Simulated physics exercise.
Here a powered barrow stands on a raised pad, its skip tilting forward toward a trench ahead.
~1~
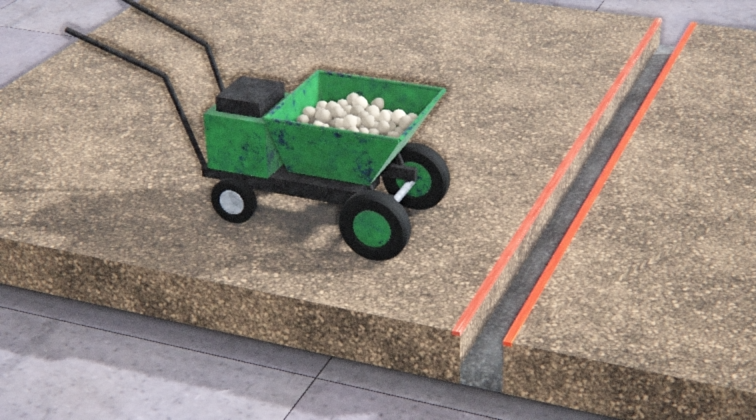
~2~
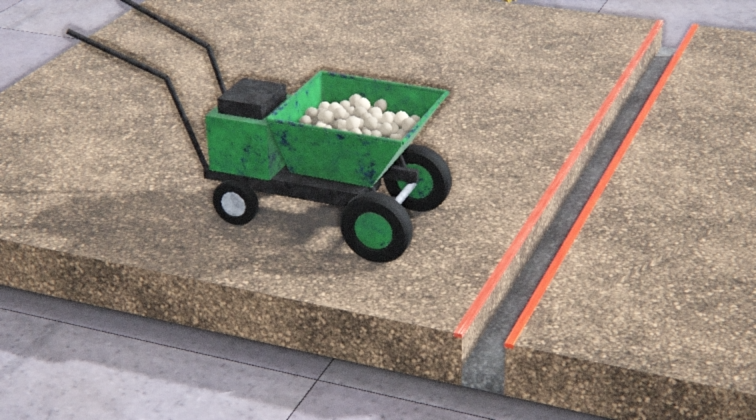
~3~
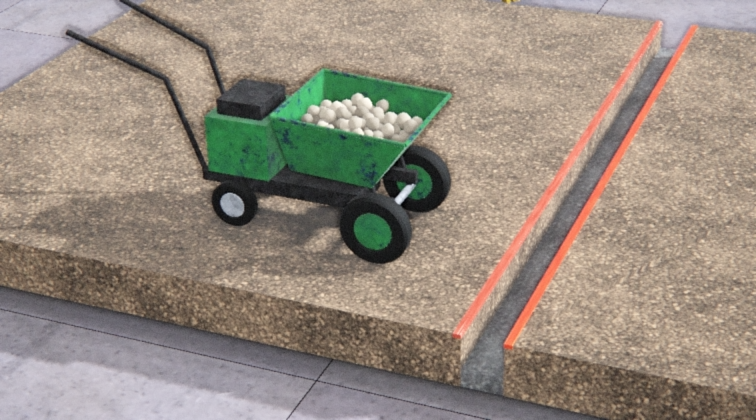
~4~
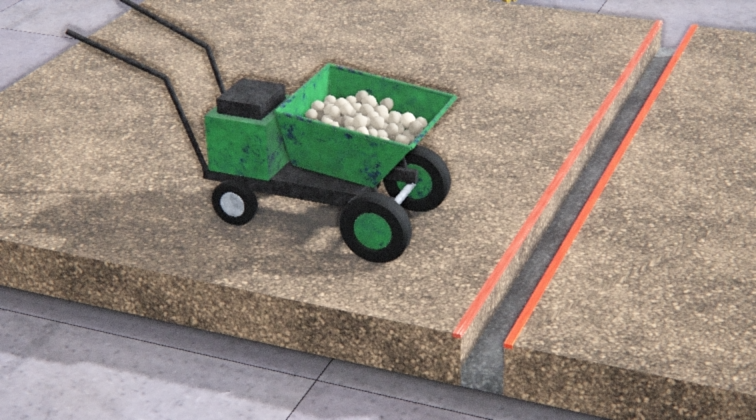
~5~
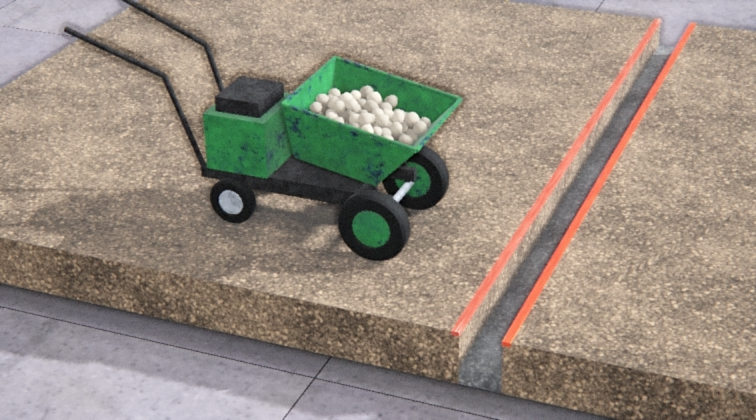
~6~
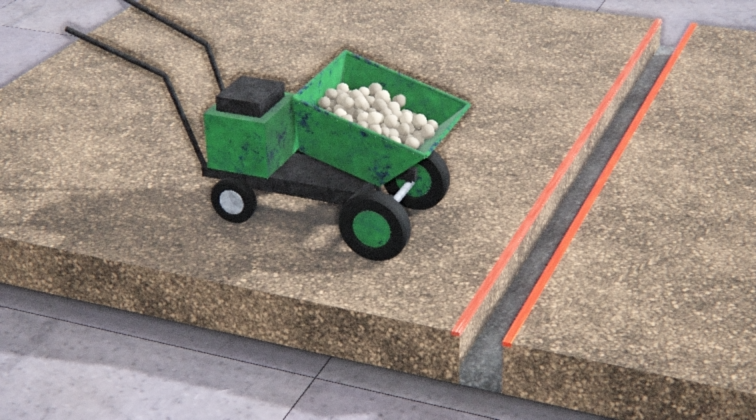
The green skip of a powered barrow, seen from above at an angle on a raised, gritty brown pad, holds pale, rounded pebbles. Black handles rise at the left, a dark box sits behind the skip, and a narrow grey trench with orange-red edges crosses the pad at right. The skip starts level, then tilts slowly forward to the right, while the wheels and the view stay still.
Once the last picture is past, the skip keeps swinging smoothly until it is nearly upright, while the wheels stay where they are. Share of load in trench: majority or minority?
Majority.
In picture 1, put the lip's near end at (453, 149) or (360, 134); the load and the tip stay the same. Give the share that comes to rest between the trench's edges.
First spot: Roughly 10 percent; second spot: Roughly 30 percent.
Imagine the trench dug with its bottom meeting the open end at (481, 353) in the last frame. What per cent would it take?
It lands somewhere near 60 percent.
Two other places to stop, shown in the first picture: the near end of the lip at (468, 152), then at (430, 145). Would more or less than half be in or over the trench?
A minority; the bulk.
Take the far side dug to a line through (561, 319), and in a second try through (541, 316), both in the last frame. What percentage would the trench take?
Close to 100 per cent in the first, close to 90 per cent in the second.
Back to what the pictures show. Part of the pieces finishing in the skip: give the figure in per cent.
Close to 0 per cent.
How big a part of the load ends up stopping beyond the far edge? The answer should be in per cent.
That share comes out near 5 in a hundred.
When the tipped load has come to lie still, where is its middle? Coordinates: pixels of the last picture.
Roughly at pixel (527, 268).
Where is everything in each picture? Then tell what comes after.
In the first frame, lip of the skip at (399, 140), level; top of the load at (350, 121), river pebbles; first edge of the trench at (475, 302); far edge at (525, 312), the trench under half as wide as the skip, and about as deep as wide.
In the second frame, lip of the skip at (402, 143), level; top of the load at (353, 123).
In the third frame, lip of the skip at (405, 146), tipped barely; top of the load at (343, 125).
In the fourth frame, lip of the skip at (411, 148), tipped a little; top of the load at (347, 110).
In the fifth frame, lip of the skip at (416, 150), tipped a little; top of the load at (339, 107).
In the sixth frame, lip of the skip at (425, 156), tipped clearly; top of the load at (348, 104); first edge of the trench at (475, 302); far edge at (525, 312).
Soon, skip tipped steeply; all in the skip.
A while on, skip tipped right over; nearly all in the skip; a stray few short of the trench; a small part in or heaped over the trench; a stray few falling.
Towards the end, skip tipped right over; a small part in the skip; a small part short of the trench; about two thirds in or heaped over the trench; a stray few beyond it.
Finally, skip tipped right over; a stray few in the skip; a small part short of the trench; most in or heaped over the trench; a small part beyond it.
